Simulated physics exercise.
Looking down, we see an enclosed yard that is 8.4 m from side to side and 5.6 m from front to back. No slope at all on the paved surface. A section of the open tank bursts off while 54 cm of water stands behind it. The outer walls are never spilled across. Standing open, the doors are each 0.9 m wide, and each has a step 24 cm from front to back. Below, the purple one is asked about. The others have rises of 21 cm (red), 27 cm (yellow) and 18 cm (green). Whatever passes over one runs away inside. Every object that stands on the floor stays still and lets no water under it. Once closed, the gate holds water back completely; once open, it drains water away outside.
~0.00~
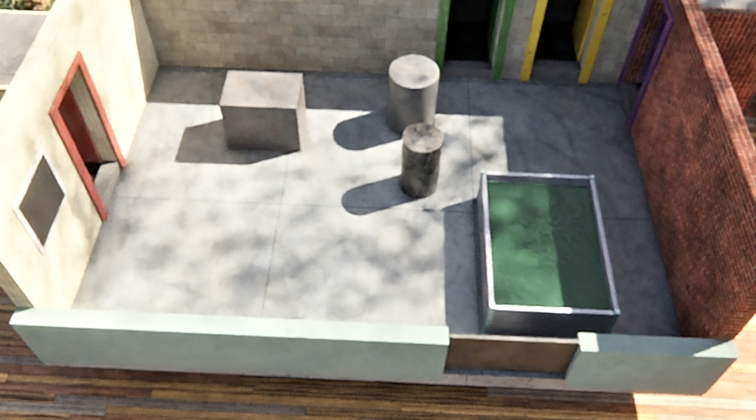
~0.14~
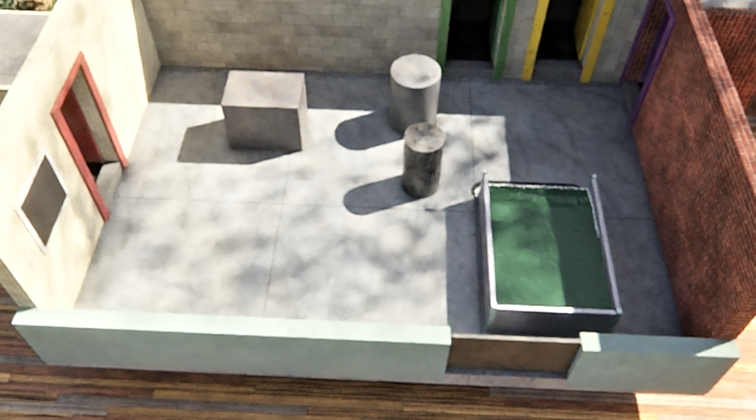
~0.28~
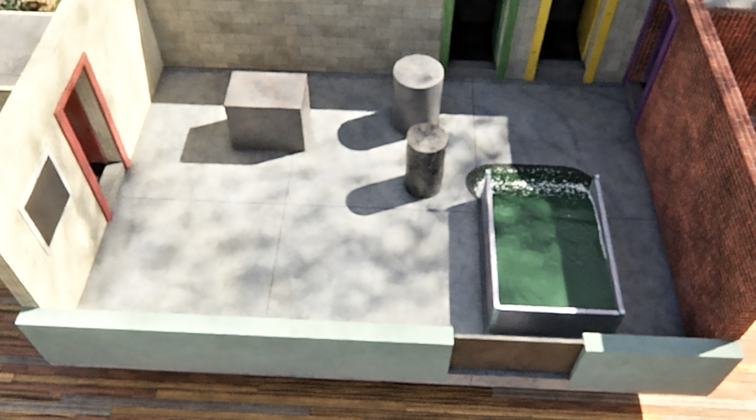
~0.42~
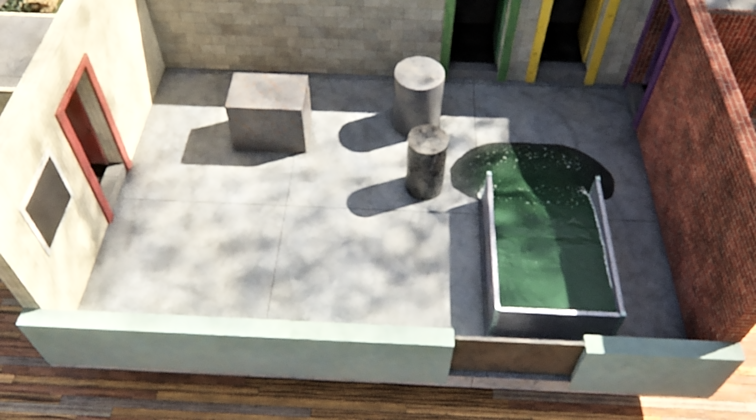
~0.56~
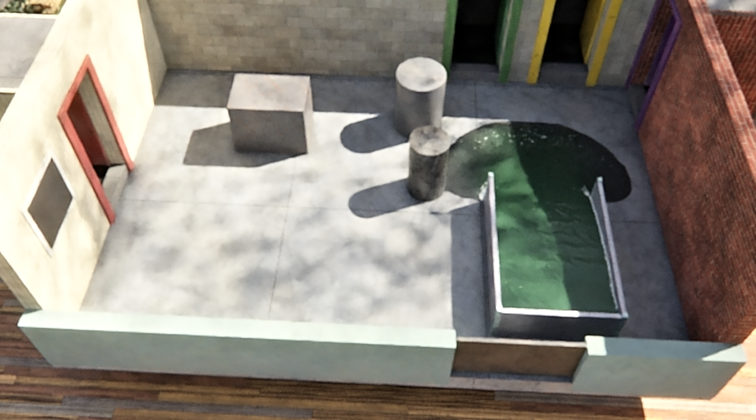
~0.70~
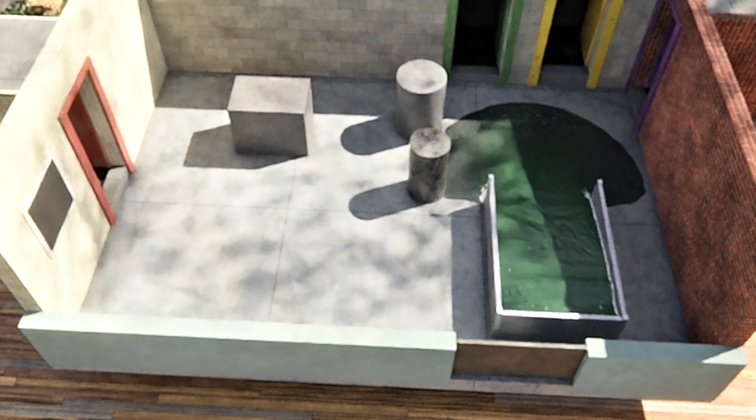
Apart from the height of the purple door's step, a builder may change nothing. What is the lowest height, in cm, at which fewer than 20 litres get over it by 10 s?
22 cm.
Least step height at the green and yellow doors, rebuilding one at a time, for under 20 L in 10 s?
About 20 cm at green and about 21 cm at yellow.
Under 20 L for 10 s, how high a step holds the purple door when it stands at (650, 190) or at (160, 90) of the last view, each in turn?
Minimums: About 6.0 cm and 9.0 cm.
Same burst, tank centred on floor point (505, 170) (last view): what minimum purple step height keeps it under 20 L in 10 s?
25 cm or thereabouts.
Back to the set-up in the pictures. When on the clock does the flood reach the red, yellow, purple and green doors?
The red door gets it at 5.5 s, the yellow door at 0.9 s, the purple door at 1.2 s and the green door at 1.0 s.
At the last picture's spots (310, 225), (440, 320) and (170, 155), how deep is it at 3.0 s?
Roughly 0, 0 and 0 cm, in turn.
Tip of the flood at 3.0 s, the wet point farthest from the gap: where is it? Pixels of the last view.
Look about (265, 74) in the last picture.
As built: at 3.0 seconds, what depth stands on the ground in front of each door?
Depths in cm - red: 0, yellow: 25, purple: 25, green: 23.
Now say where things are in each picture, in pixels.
The first frame shows the open tank at (544, 241) is whole and still, 54 cm deep; the purple door at (642, 60) is dry.
In the second frame, water pours out on the far side and has run 0.3 m, to a hidden place; about 8 cm deep outside, 54 cm at the back.
In the third frame, the front is at (502, 167), 0.7 m from the gap on the far side; 1.1 m2 of floor is wet, 54 cm left at the back.
In the fourth frame, water pours out on the far side and has run 1.2 m, to (490, 147); about 8 cm deep outside, 54 cm at the back.
In the fifth frame, the gap is on the far side, the front 1.7 m out at (505, 126); the back of the open tank holds 54 cm.
In the sixth frame, water pours out on the far side and has run 2.3 m, to (510, 106); about 5 cm deep outside, 51 cm at the back; the purple door at (650, 65), 3.0 m from the gap, is still 0.9 m from the nearest water.
After 1.4 s water covers 20 % of the floor, deepest (28 cm) near (521, 84); 5 cm at the purple door, 0 litres in over its 15 cm step.
After 3.0 s water covers 35 % of the floor, deepest (27 cm) near (611, 88); 25 cm at the purple door, 42 litres in over its 15 cm step.
After 10.0 s water covers 90 % of the floor, deepest (10 cm) near (663, 261); 6 cm at the purple door, 72 litres in over its 15 cm step.
At the purple door as built, the water arrived by 1.3 s and peaked near 28 cm at 2.6 s.
With a step of 20 cm, 32 litres would have come in within the 10 s; with 27 cm, 5 litres. So under 20 litres takes about 22 cm.
